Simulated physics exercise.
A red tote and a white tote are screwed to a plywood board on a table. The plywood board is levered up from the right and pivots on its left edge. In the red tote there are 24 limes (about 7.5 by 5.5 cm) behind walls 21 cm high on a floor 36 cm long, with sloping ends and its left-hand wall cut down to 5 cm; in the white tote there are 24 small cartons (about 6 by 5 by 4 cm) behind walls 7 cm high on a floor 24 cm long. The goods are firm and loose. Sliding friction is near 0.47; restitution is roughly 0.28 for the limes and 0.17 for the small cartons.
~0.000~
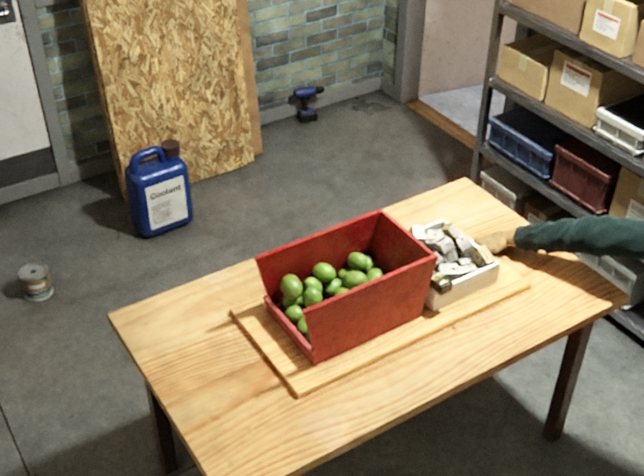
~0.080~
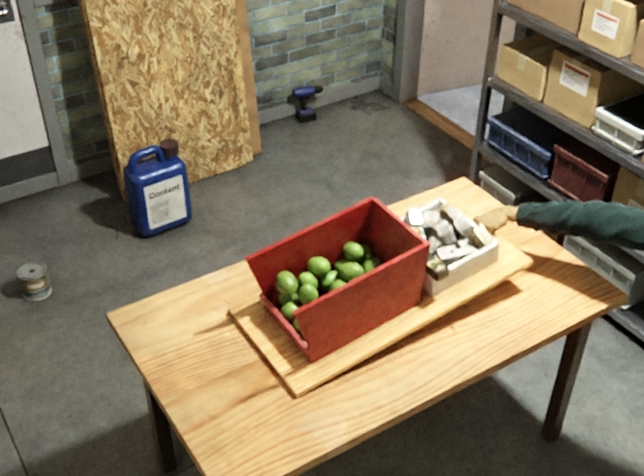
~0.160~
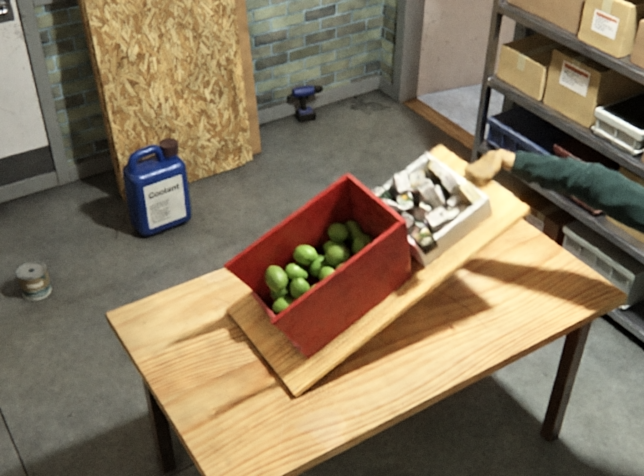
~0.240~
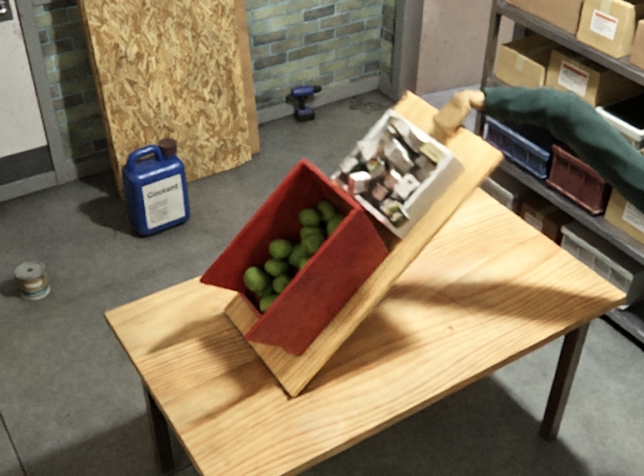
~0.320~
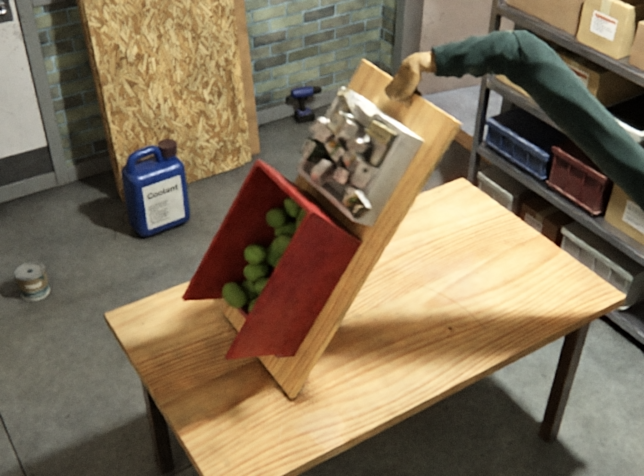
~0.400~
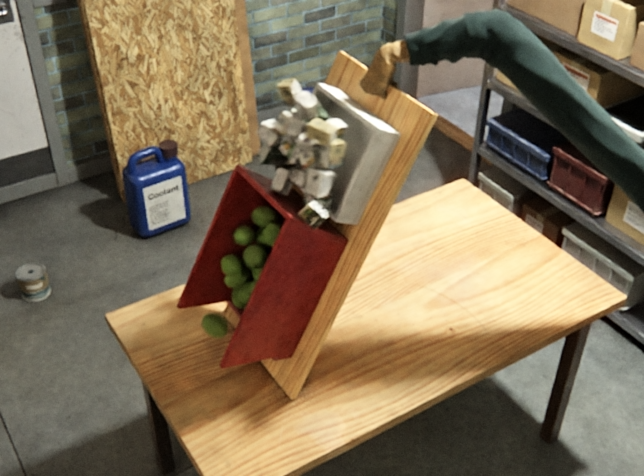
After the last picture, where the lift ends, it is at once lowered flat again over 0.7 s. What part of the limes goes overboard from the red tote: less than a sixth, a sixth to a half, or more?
It sheds more than half of them.
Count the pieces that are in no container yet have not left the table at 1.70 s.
Roughly 12.
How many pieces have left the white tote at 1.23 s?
About: White tote 25.
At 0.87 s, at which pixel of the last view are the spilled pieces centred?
Around (111, 419).
After 0.61 s, tilt 49°; 9 of 24 out of the red tote and 23 of 24 out of the white tote.
After 0.87 s, tilt 16°; 19 of 24 out of the red tote and 23 of 24 out of the white tote.
After 1.23 s, tilt 0°; 19 of 24 out of the red tote and 23 of 24 out of the white tote.
When it is over (at 1.70 s), 19 of 24 out of the red tote and 23 of 24 out of the white tote. Asked share, 19 of 24, 79 per cent.
